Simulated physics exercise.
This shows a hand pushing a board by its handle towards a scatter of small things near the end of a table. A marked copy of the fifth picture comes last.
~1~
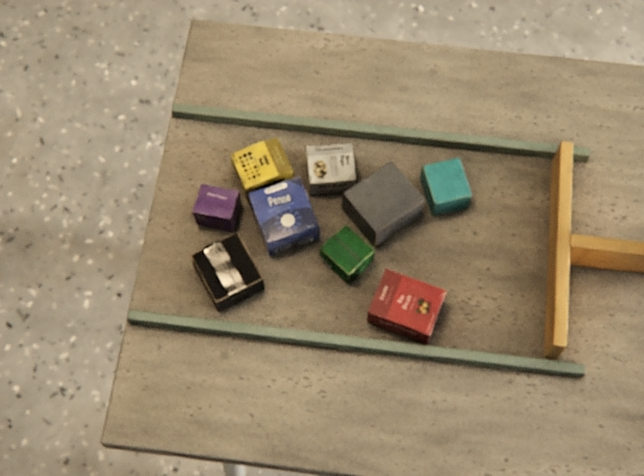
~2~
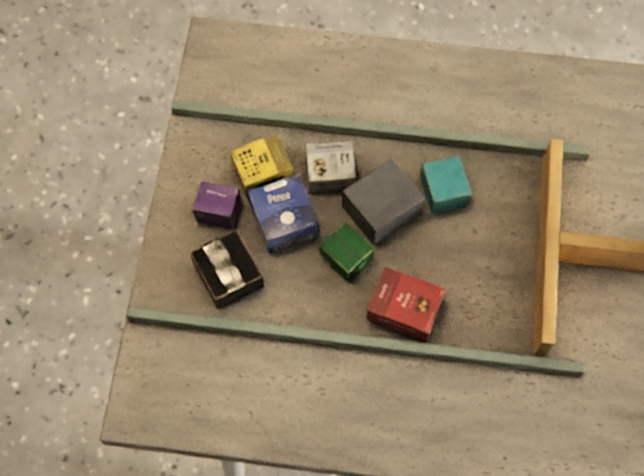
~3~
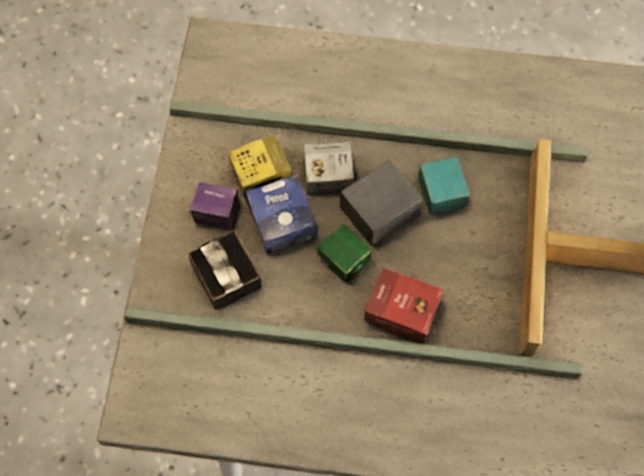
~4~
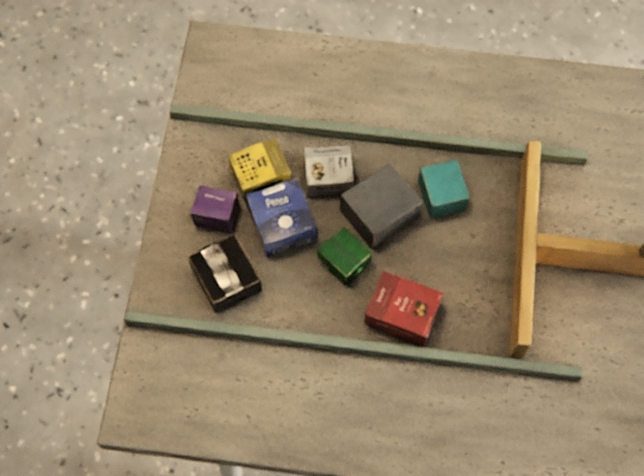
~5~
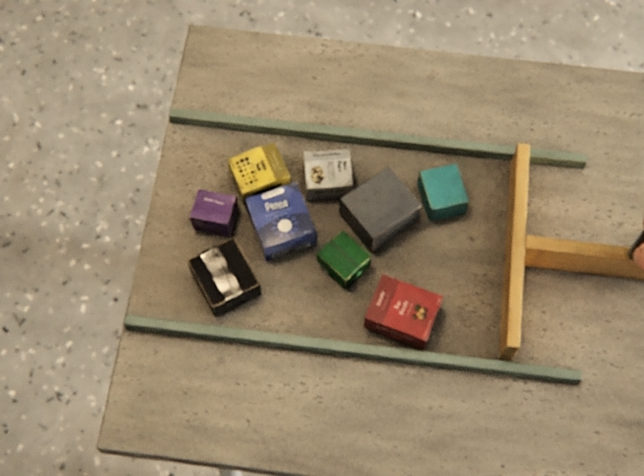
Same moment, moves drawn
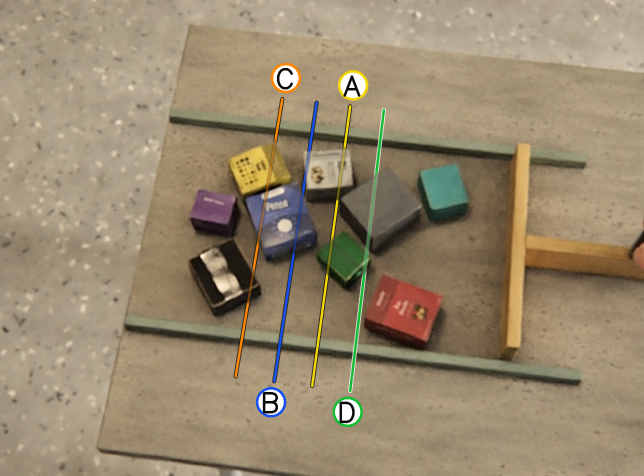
The footage shows a wooden board with a handle sliding slowly left between two green strips on a table, towards a scatter of small coloured boxes that stay in place, with fingertips appearing at the right edge late on.
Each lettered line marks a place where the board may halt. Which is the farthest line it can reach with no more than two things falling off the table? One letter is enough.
It can go as far as C.
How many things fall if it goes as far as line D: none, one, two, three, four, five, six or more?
In all, none.
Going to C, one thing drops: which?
It is the purple packet.
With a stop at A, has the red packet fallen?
By then, no.
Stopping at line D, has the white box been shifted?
Yes.
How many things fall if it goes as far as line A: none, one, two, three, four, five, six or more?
The count is none.
On the marked copy, A at (332, 238); B at (297, 233); C at (260, 229); D at (368, 242).
With C. Early on, board (426, 230); red packet (376, 312); turquoise block (403, 178).
Further on, board (332, 219); purple packet (191, 216); yellow box (220, 168).
At the end, board (264, 211); purple packet over the edge; yellow box (157, 161); one fallen.
As for the rest, A is within the limit but short; B is within the limit but short; D is within the limit but short.
